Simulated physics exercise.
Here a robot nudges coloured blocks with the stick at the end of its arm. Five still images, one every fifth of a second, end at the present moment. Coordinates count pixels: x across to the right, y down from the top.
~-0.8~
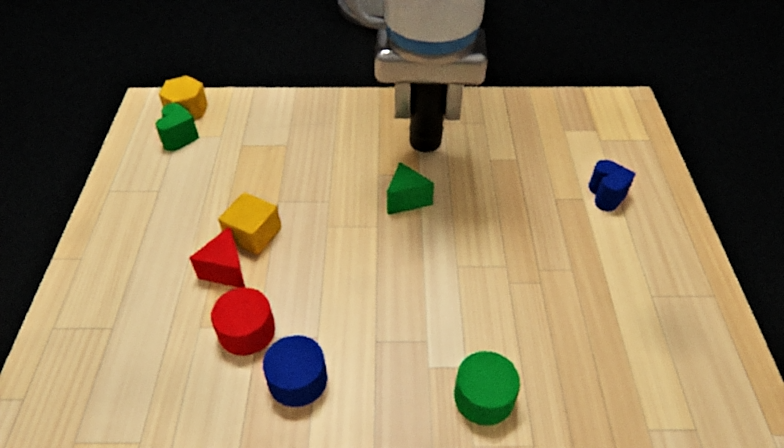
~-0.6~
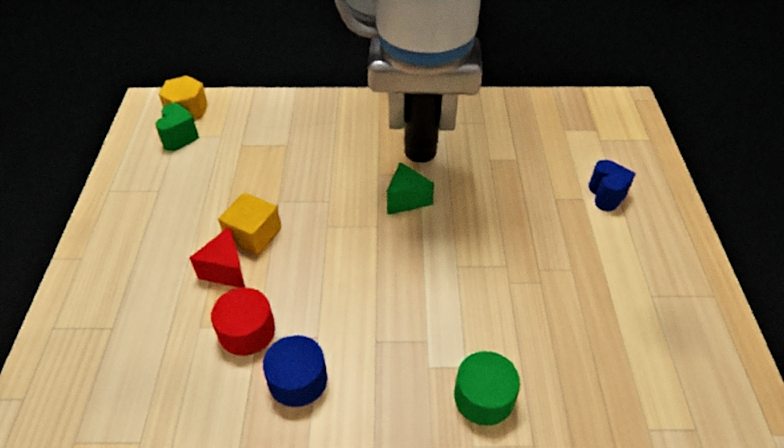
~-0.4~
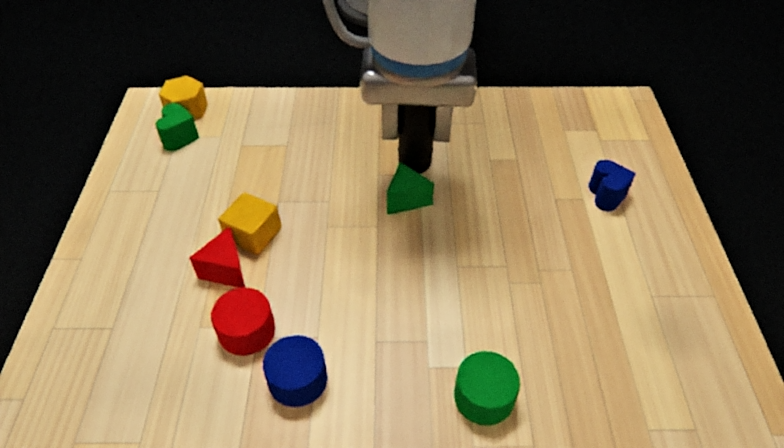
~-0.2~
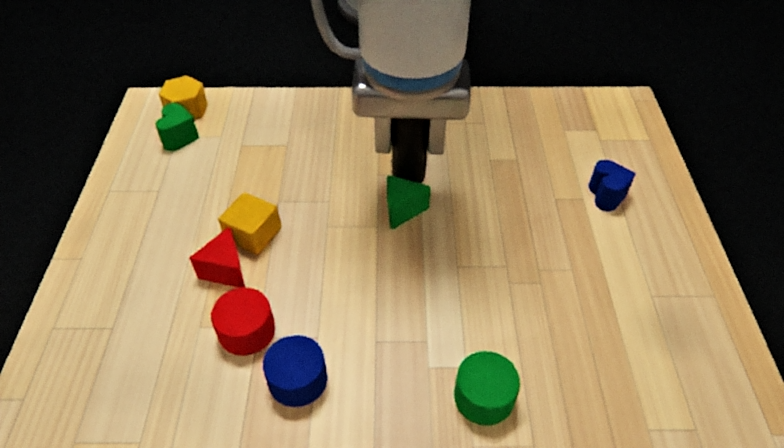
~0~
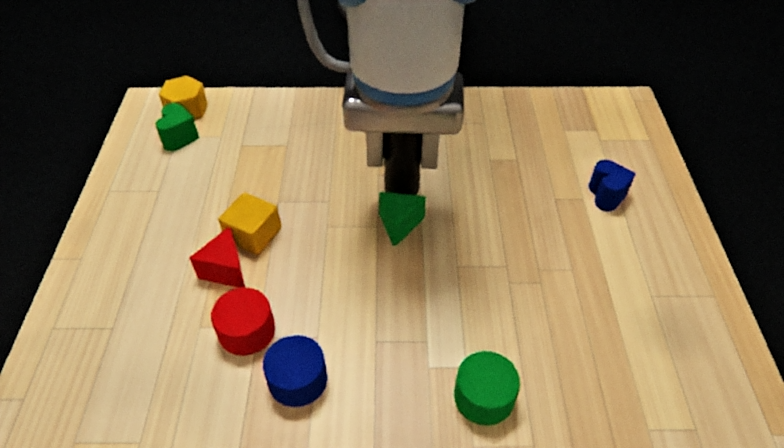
Robot arm lowering its black stick toward a green triangular block, then nudging it slightly down the wooden board, turning it.
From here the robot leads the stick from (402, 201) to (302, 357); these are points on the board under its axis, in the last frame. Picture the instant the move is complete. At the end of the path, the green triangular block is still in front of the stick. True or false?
It is false.
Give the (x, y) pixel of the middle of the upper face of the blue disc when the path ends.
Top centre: (281, 385).
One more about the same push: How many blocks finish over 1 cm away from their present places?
Two blocks shift.
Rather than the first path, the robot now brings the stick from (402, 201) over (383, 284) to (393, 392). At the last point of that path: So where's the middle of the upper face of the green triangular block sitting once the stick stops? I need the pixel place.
The top centre is at (389, 414).
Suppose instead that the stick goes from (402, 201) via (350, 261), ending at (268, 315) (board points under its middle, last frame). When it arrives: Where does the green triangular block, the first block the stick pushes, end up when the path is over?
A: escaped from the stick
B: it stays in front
My answer is option A.
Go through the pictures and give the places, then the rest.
In the first picture, tip of the stick at (425, 143), middles of tops, red disc at (240, 311), blue disc at (293, 361), green triangular block at (407, 179).
In the second picture, stick at (420, 153), nothing pushed.
In the third picture, stick at (415, 164), nothing pushed.
In the fourth picture, stick at (409, 176), green triangular block at (403, 189).
In the fifth picture, stick at (402, 189), red disc at (240, 311), blue disc at (293, 361), green triangular block at (400, 204).
The first path, step by step. One third of the way, stick at (372, 236); green triangular block at (386, 252), turned 40° anticlockwise.
Two thirds of the way, stick at (338, 288); green triangular block at (385, 269), turned 70° anticlockwise.
At the end, stick at (300, 347); red disc unmoved; blue disc at (281, 385); green triangular block at (385, 269), turned 70° anticlockwise.
